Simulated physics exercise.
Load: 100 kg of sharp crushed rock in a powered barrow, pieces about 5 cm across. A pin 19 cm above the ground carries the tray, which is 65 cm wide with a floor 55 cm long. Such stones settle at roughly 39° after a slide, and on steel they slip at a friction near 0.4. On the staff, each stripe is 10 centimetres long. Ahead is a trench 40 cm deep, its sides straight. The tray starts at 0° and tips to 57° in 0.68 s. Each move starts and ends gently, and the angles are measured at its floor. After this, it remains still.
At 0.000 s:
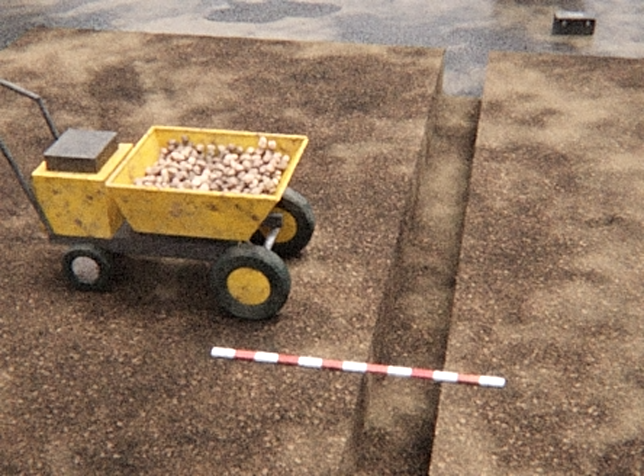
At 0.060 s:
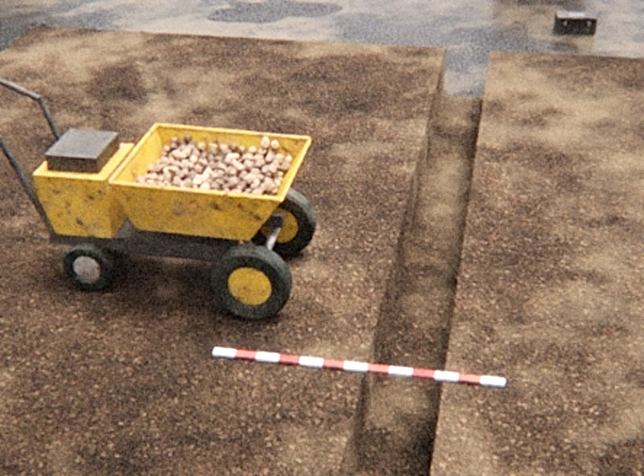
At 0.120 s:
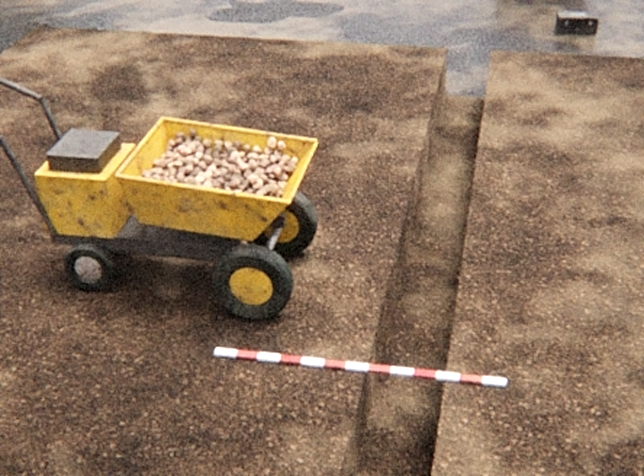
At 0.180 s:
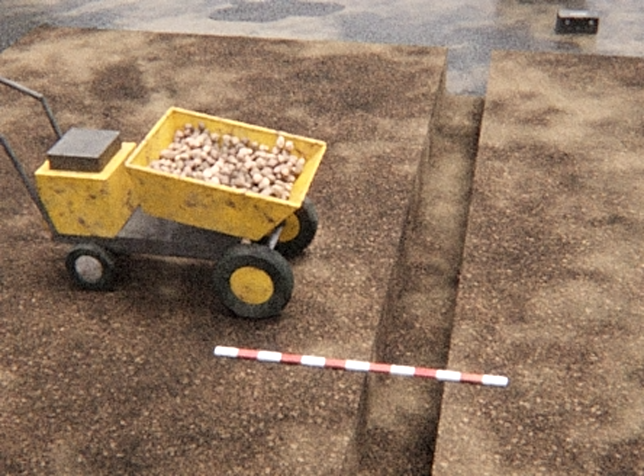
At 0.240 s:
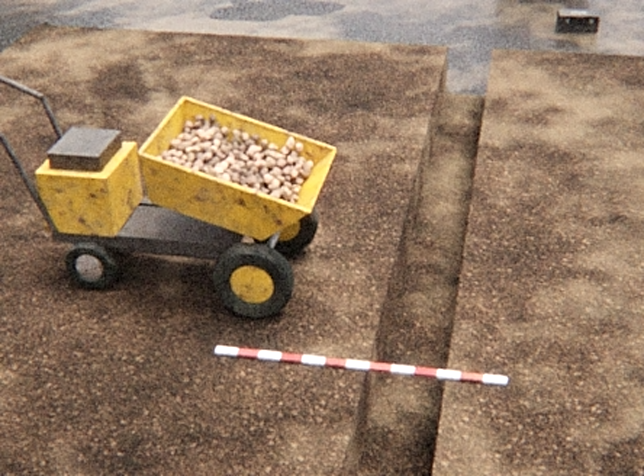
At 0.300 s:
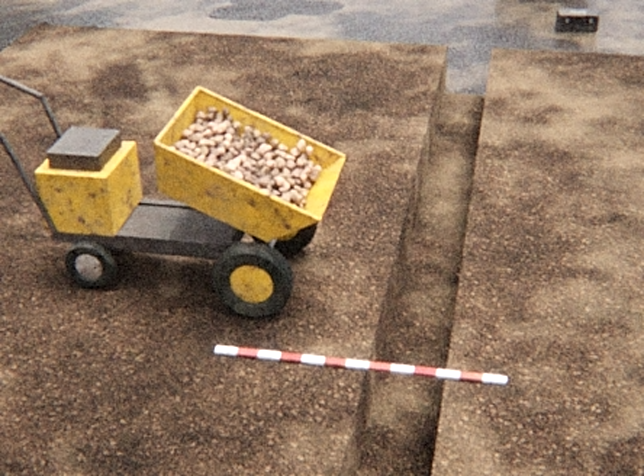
A yellow tray heaped with pale, pinkish-brown stones sits on a small dark-wheeled cart at the left, seen from above and to one side on mottled brown ground. A narrow straight-sided trench runs up the right of centre, with a red-and-white staff lying across it and a small dark block beyond. The tray tilts smoothly, its rear rising and its front reaching rightward, while the cart and view stay still.
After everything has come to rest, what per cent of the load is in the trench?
I would say 23 percent.
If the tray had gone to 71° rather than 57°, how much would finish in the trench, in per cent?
Then roughly 70 percent.
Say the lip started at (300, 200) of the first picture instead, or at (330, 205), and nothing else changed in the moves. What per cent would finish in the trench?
Some 25 and some 15 per cent, in that order.
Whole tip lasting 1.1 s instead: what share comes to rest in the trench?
That would give about 5 percent.
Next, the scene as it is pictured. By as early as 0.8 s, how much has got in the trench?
Approx. 0 % of the load.
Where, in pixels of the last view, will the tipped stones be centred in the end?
(426, 359).
After 0.5 s the floor is at 48°; 100 % in the tray; the foremost stones are at (335, 213).
After 0.8 s the floor is at 57°; 98 % in the tray, 2 % short of the trench; the foremost stones are at (385, 244).
After 1.1 s the floor is at 57°; 79 % in the tray, 4 % short of the trench, 17 % in the trench; the foremost stones are at (450, 331).
After 3.1 s the floor is at 57°; 75 % in the tray, 2 % short of the trench, 23 % in the trench; the foremost stones are at (450, 335).
